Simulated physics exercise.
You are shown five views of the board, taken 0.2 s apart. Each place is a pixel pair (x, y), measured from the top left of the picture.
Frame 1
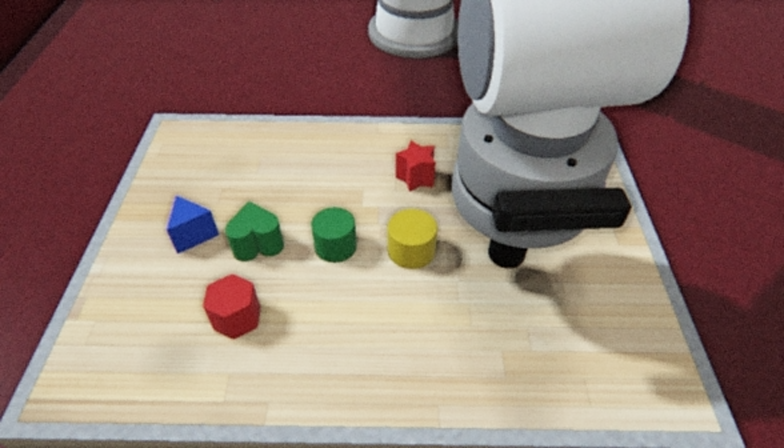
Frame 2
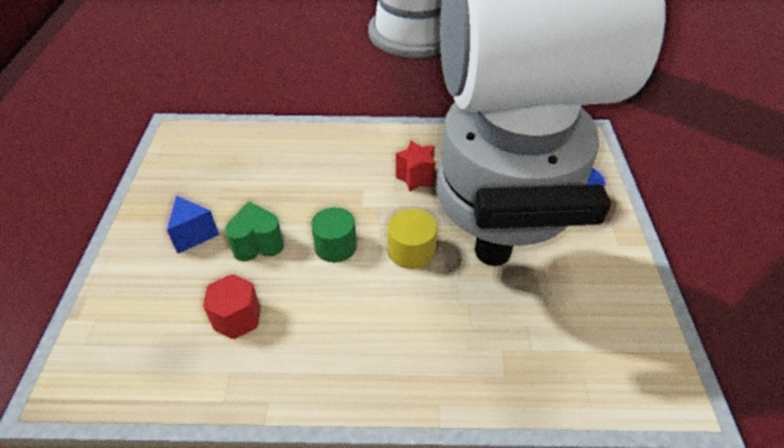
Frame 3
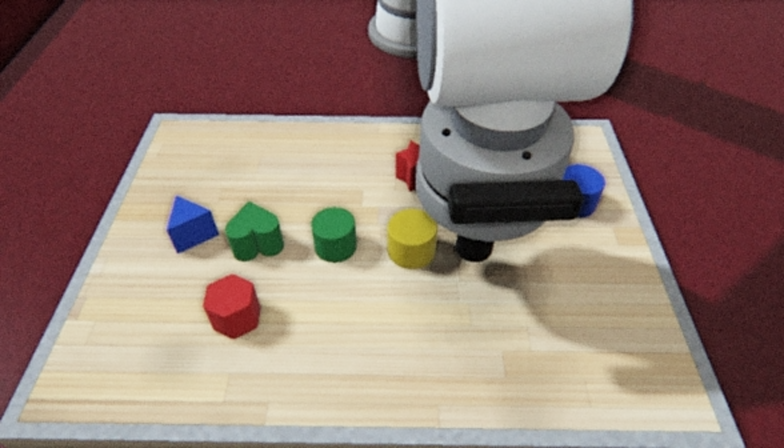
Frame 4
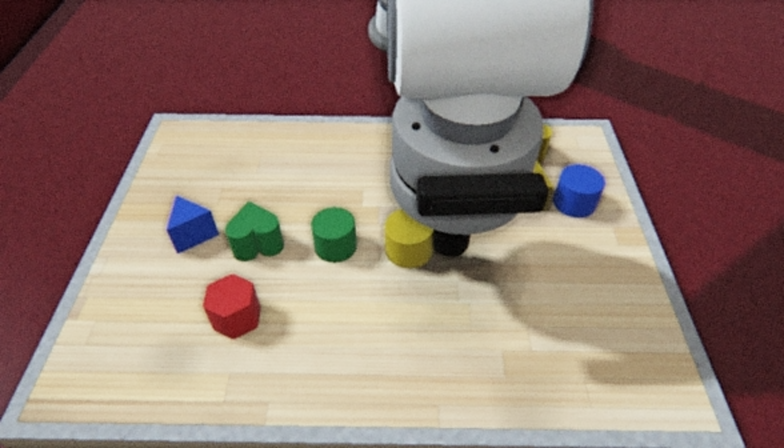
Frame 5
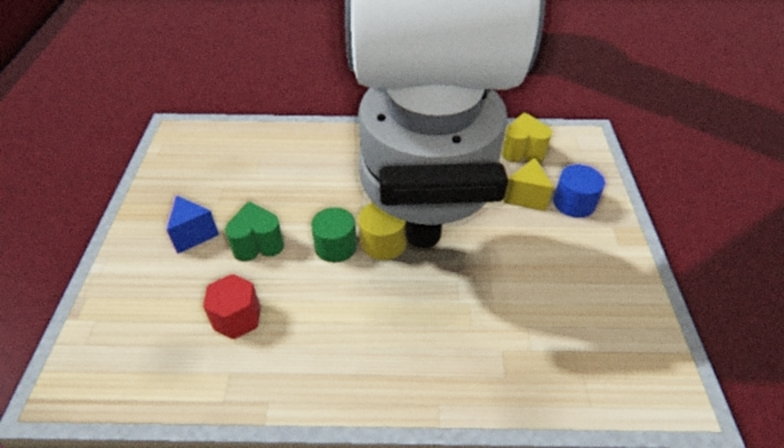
A light wooden board with a grey edge lies on a dark red surface, seen from above at an angle by a still camera. A blue triangular block, a green heart, a green cylinder and a yellow cylinder line up from left to right, with a red block below and a red star above. A white and grey robot arm moves left, uncovering blue and yellow blocks at right, covering the star, and pushing the yellow cylinder left toward the green one.
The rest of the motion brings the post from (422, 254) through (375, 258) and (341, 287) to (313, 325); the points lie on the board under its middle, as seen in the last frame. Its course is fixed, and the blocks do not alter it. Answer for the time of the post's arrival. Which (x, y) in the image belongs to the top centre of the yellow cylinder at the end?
Its top middle is near (349, 208).
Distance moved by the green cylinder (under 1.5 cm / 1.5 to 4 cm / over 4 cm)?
It goes 1.5 to 4 cm.
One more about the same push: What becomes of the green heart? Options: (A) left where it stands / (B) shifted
A - left where it stands.
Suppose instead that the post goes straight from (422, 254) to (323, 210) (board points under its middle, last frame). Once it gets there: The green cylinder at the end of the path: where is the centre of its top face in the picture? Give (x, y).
Pixel (301, 216).
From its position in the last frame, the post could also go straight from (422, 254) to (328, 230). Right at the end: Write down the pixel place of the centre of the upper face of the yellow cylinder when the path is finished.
So, by the moment the path ends, you'll find the top centre of the yellow cylinder at (312, 179).
The first path, step by step. One third of the way, post at (374, 241); green cylinder at (303, 216); yellow cylinder at (350, 208).
Two thirds of the way, post at (339, 270); green cylinder at (302, 215); yellow cylinder at (349, 208).
At the end, post at (310, 308); red hexagon still; green heart still; green cylinder at (302, 215); yellow cylinder at (349, 208).
